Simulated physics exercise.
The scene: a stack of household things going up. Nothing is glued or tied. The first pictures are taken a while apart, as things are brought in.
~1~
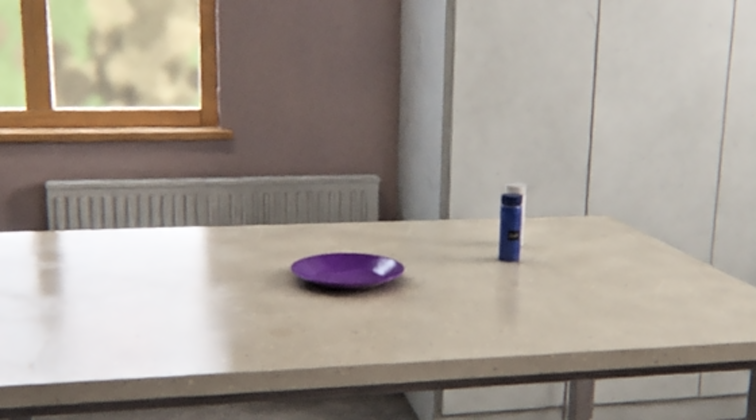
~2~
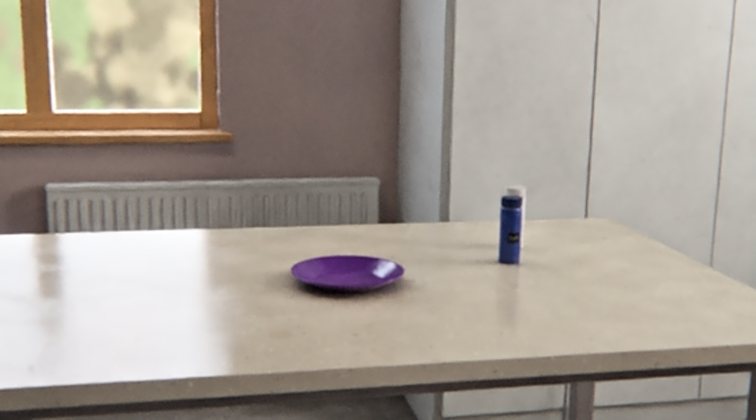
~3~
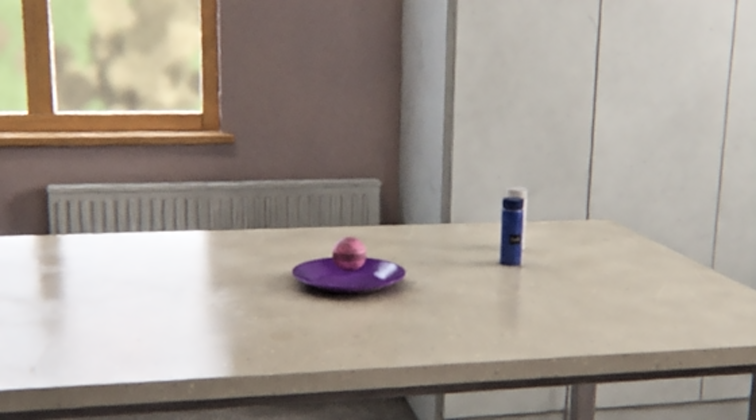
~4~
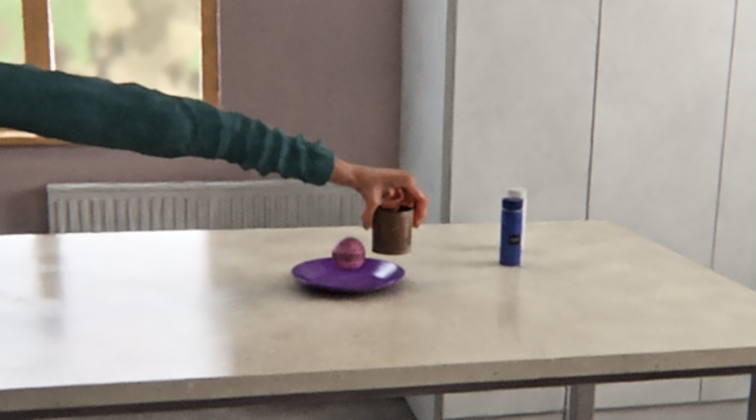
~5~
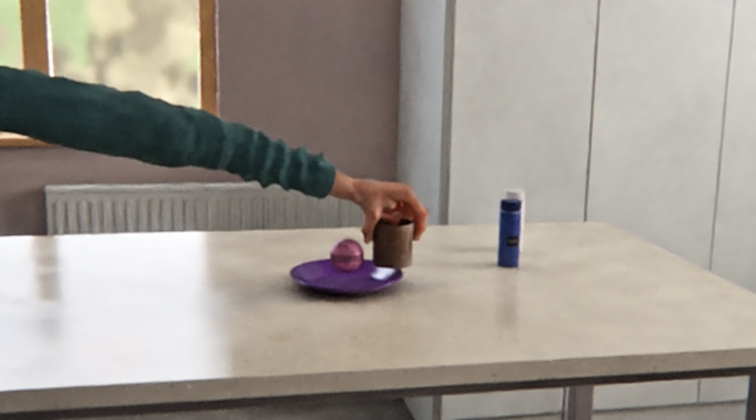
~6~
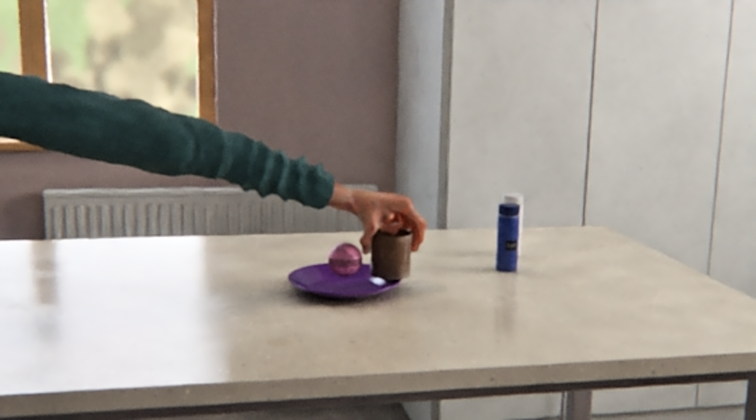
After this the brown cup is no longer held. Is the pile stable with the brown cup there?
In the end the pile stays up.
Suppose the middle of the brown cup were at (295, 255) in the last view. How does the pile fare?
Then it keeps its balance.
Then, 0.70 s past the last view, nothing moves.
Then, 1.60 s past the last view, brown cup resting near (391, 254).
Finally, all 5 still in place. Final places as the last picture's camera would see them, brown cup near (391, 254). The pile holds.
